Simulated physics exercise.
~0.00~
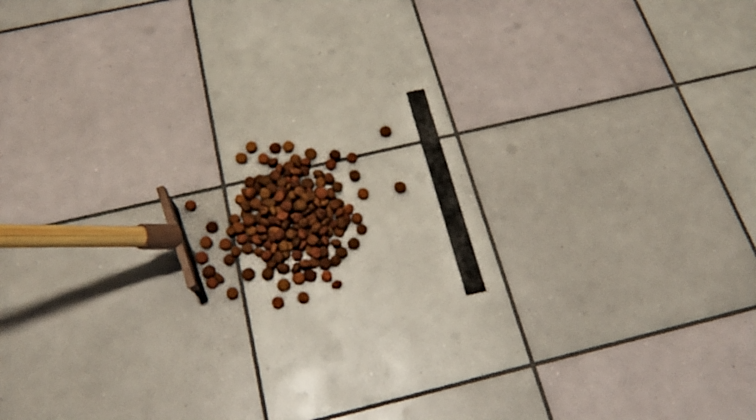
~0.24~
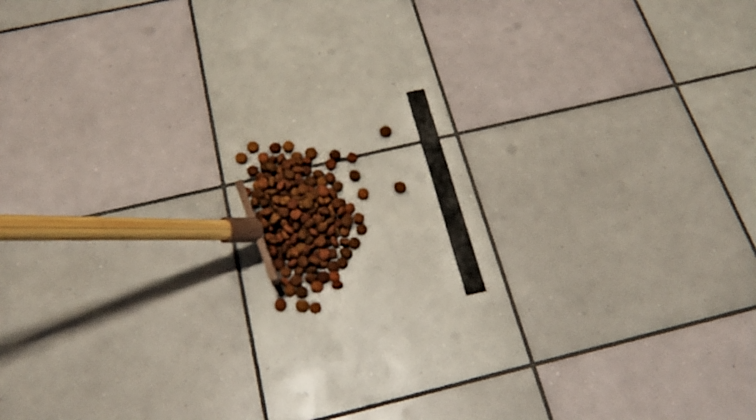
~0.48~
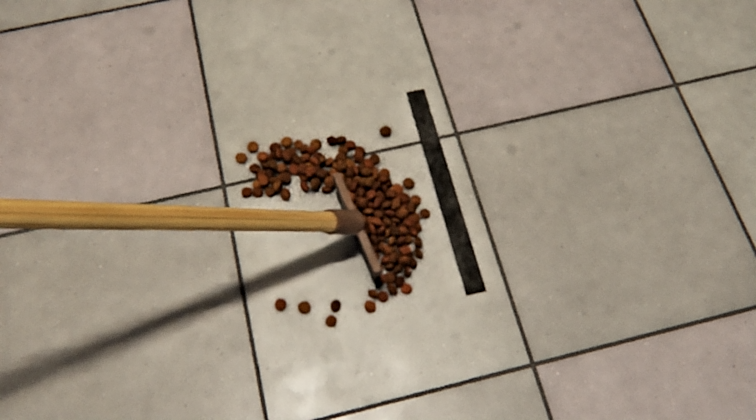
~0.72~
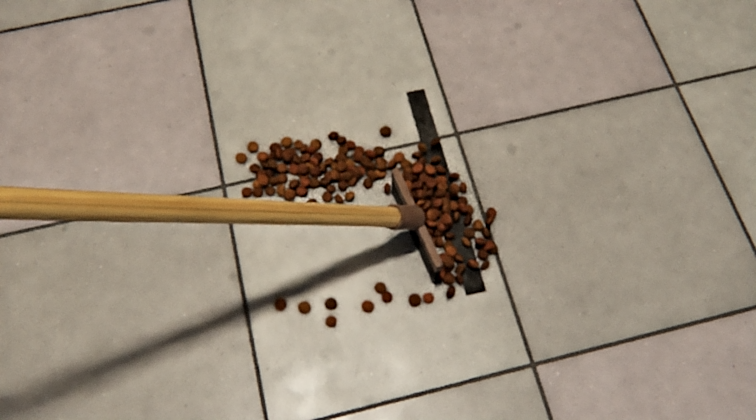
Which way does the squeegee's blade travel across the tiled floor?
The blade travels to the right, pushing part of the kibble toward the dark strip.
In the video, a wooden-handled squeegee pushes a pile of brown kibble rightwards across a tiled floor toward a dark strip, leaving many pieces behind above its path and a few below, and ends close to the strip with some kibble on and just past it.
